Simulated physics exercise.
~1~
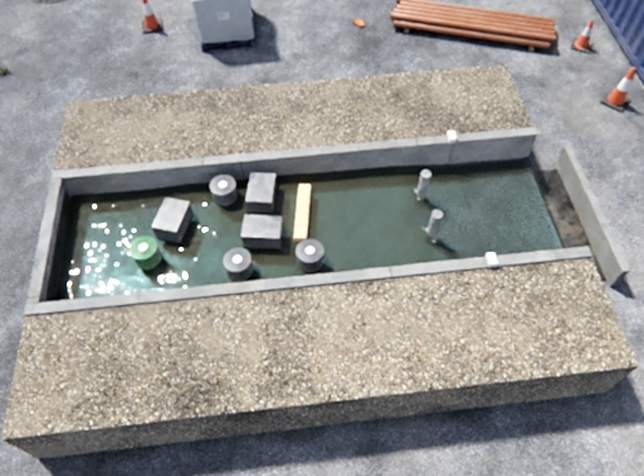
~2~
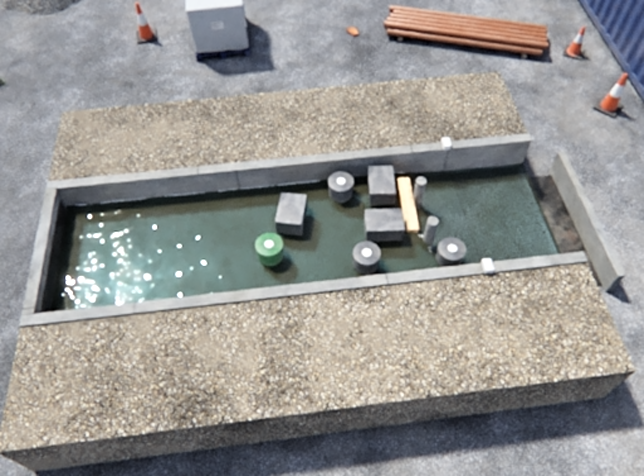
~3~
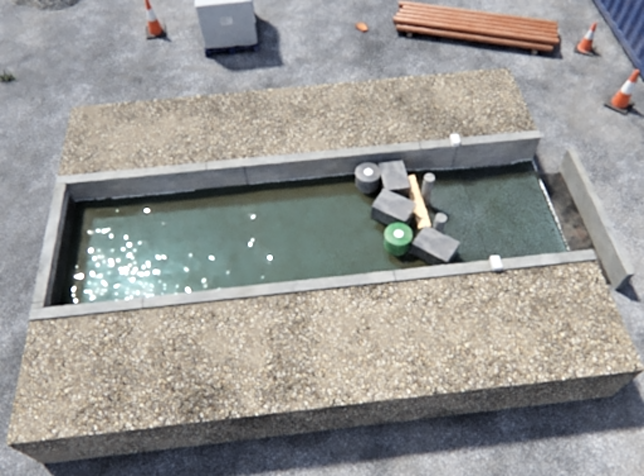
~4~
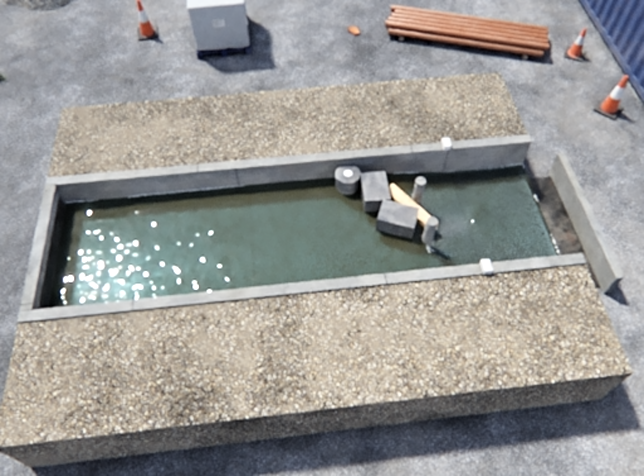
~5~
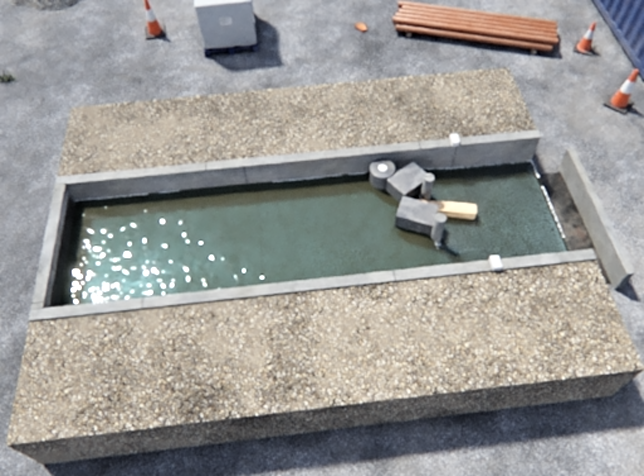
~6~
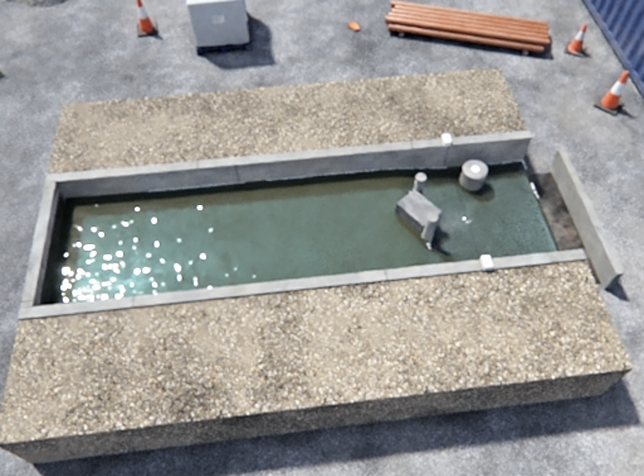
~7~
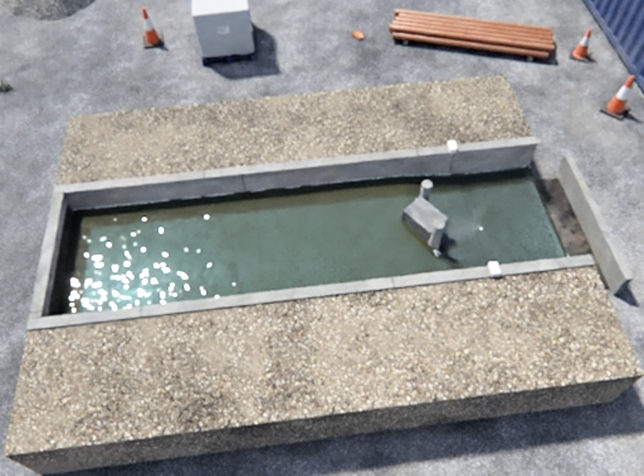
To begin with, grey blocks, round grey tubs, a green tub and a yellow beam float toward the left part of a water-filled channel between gravel banks. They drift right together toward two upright posts. The items bunch up against the posts, with the green tub close behind, and then the green tub and some others are gone from the water. The beam swings round and slips past the posts, while a round grey tub later floats beyond them near the right end. Finally, only one grey block remains, resting against the posts.
